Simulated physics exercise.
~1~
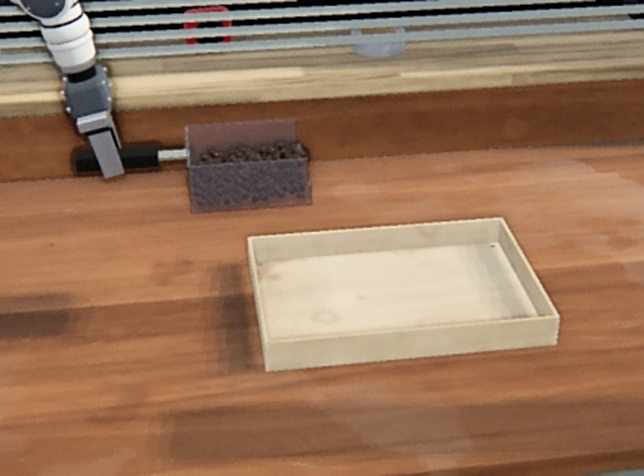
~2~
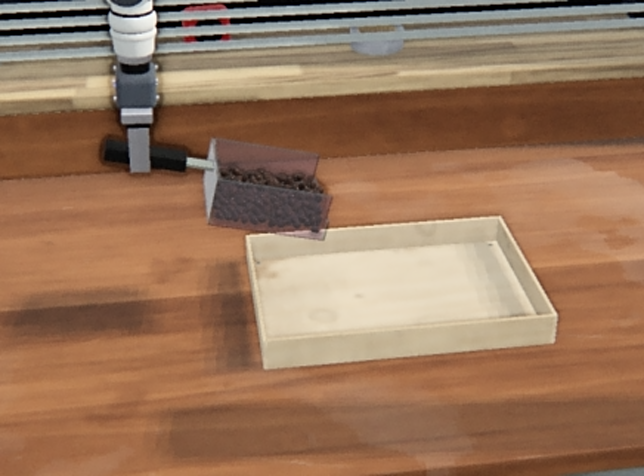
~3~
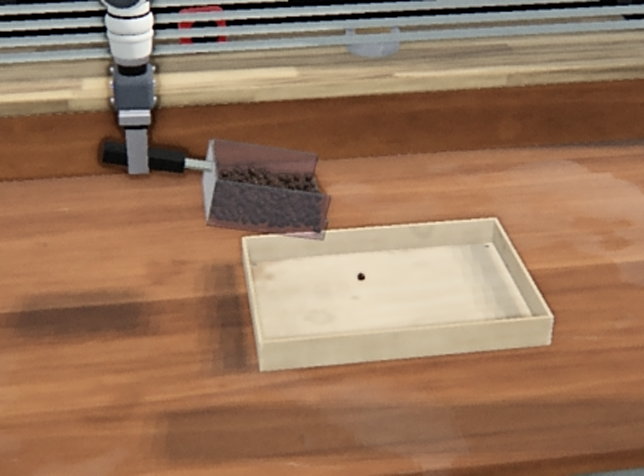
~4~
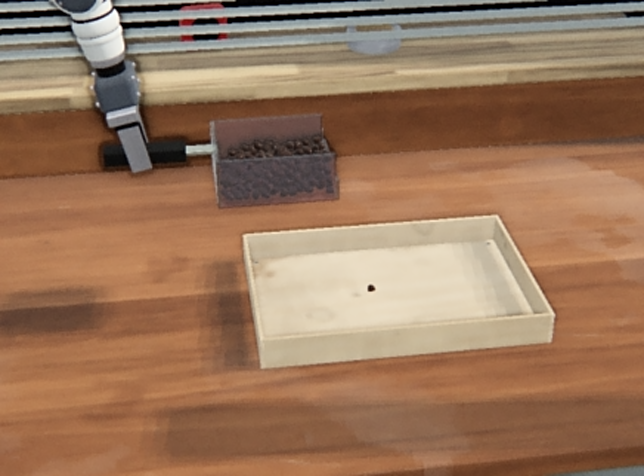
In this clip, a robotic arm holds a clear box of dark pieces by its handle above a shallow wooden tray, shifts it right and tips it slightly, dropping a tiny amount into the tray, then levels the box, which remains nearly full.
